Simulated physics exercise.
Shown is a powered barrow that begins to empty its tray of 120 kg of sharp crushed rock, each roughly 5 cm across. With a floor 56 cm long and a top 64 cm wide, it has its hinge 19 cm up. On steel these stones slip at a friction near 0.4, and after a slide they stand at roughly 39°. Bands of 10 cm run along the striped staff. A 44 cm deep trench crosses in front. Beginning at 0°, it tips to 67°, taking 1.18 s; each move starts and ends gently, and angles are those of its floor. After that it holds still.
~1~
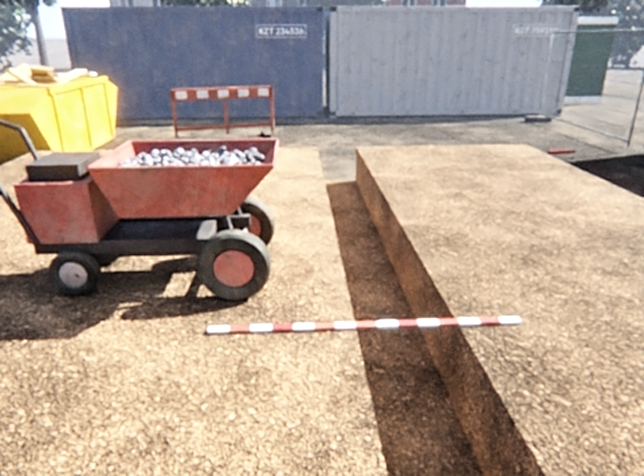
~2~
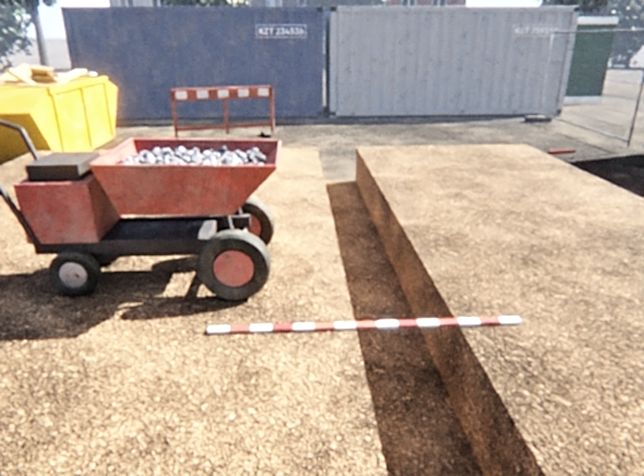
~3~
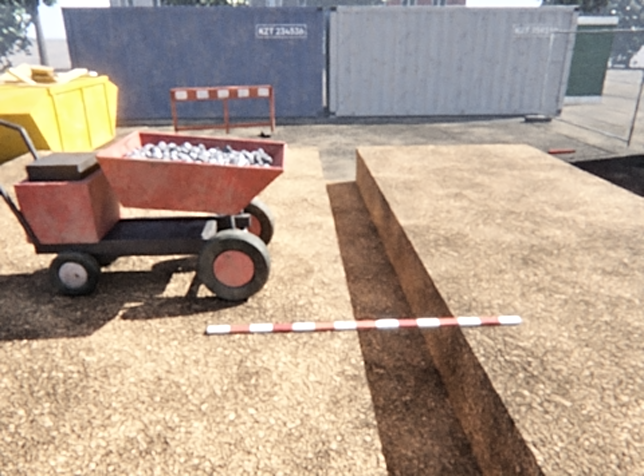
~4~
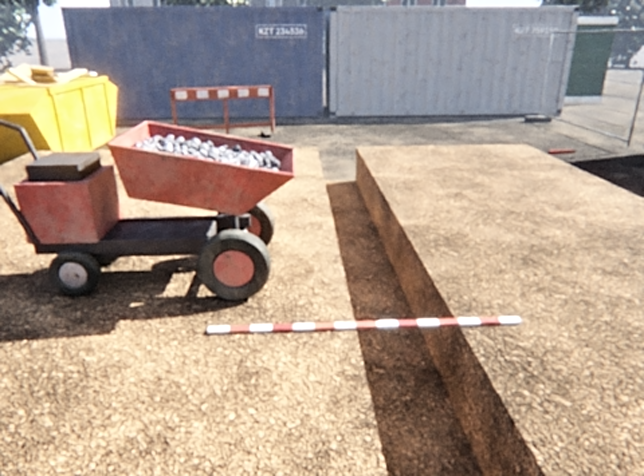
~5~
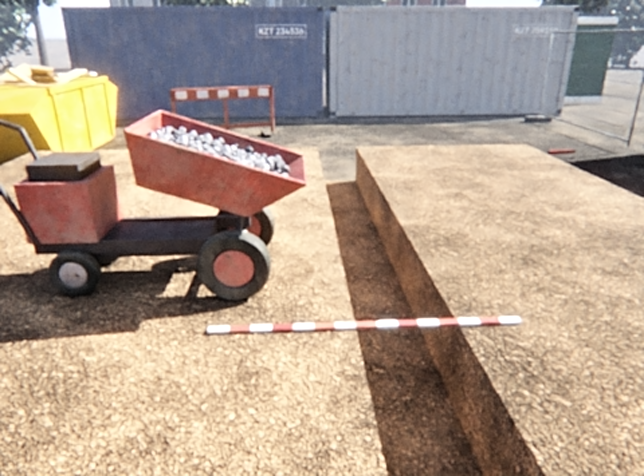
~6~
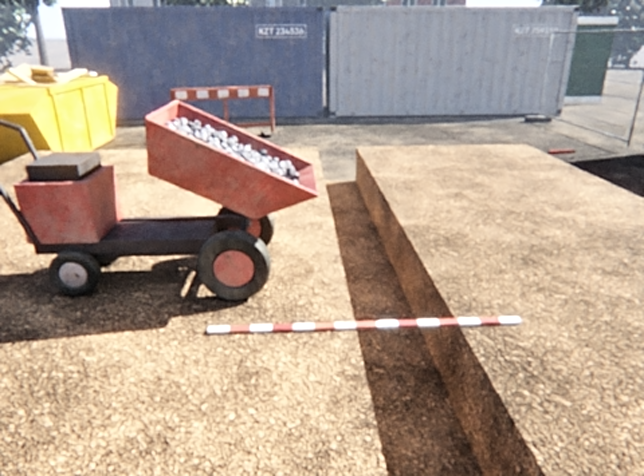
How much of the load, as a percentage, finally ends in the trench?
I would put it at about 93 per cent.
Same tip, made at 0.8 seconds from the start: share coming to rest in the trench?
About 95%.
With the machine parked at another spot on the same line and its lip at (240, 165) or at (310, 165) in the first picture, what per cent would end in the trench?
About 65 per cent from the first spot, about 90 from the second.
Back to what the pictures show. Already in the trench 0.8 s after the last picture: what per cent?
Around 20 per cent of it.
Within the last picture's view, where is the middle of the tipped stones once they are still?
Around (381, 325).
Then, 0.4 s after the last picture the floor is at 56°, 100 % in the tray; the foremost stones are at (332, 219).
Then, 0.8 s after the last picture the floor is at 67°, 79 % in the tray, 21 % in the trench; the foremost stones are at (402, 322).
Then, 1.1 s after the last picture the floor is at 67°, 42 % in the tray, 58 % in the trench; the foremost stones are at (420, 329).
Then, 3.1 s after the last picture the floor is at 67°, 7 % in the tray, 93 % in the trench; the foremost stones are at (420, 326).
